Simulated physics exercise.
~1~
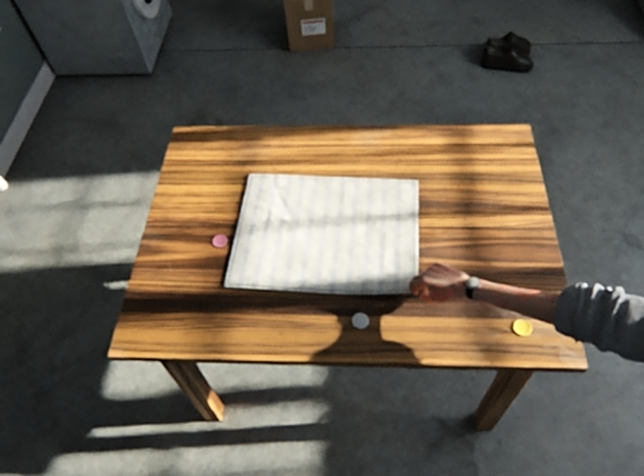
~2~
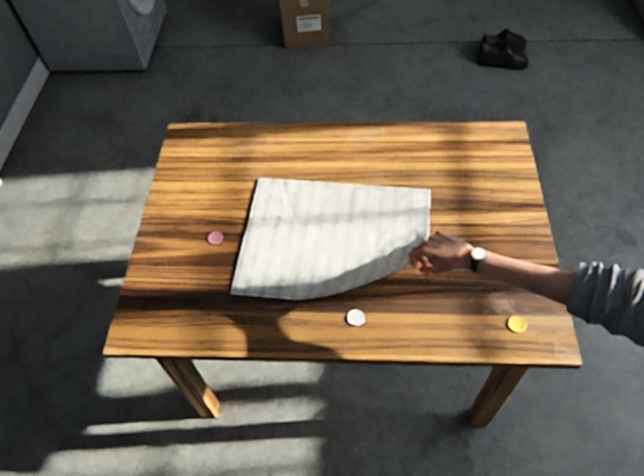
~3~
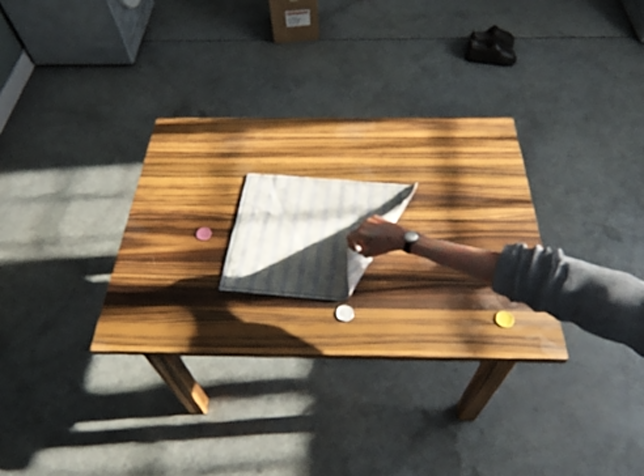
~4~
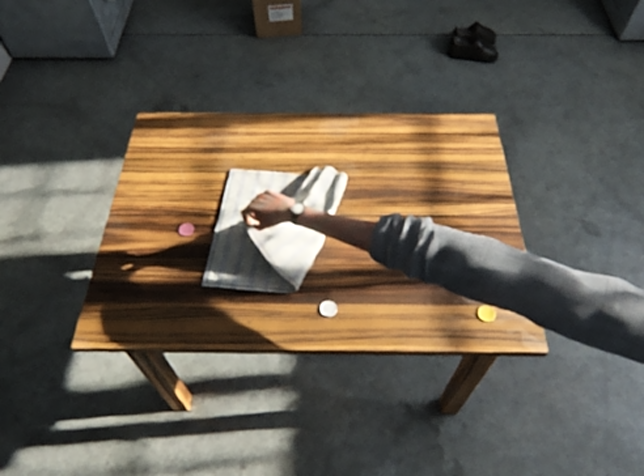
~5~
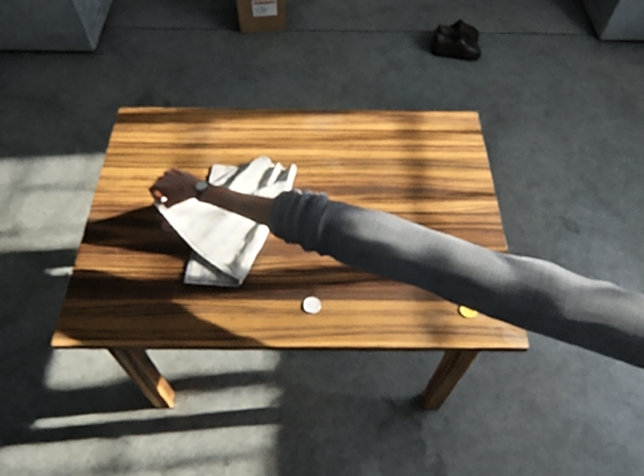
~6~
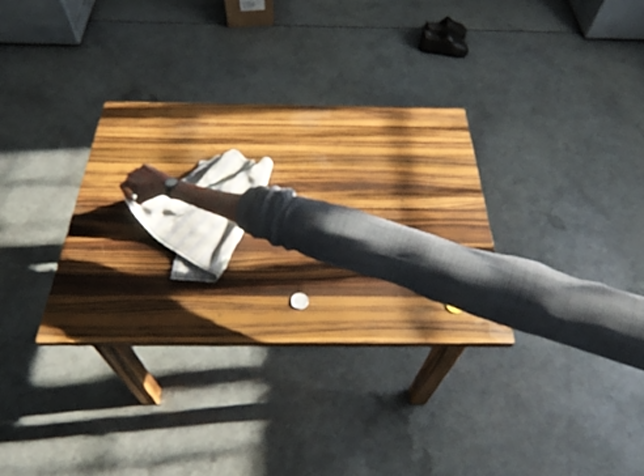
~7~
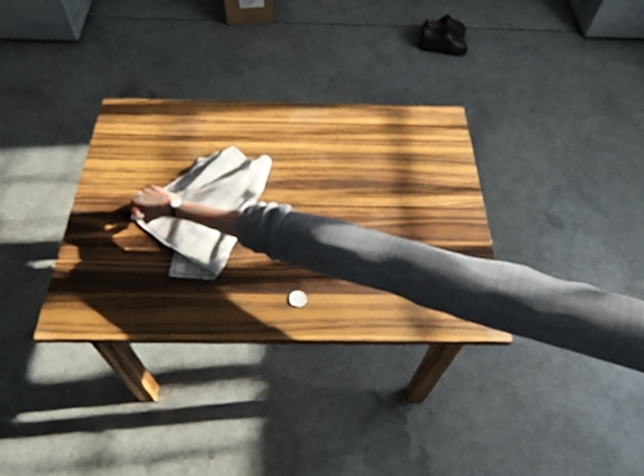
A hand towel is folded leftward by a hand, covering the pink button beside the white lid.
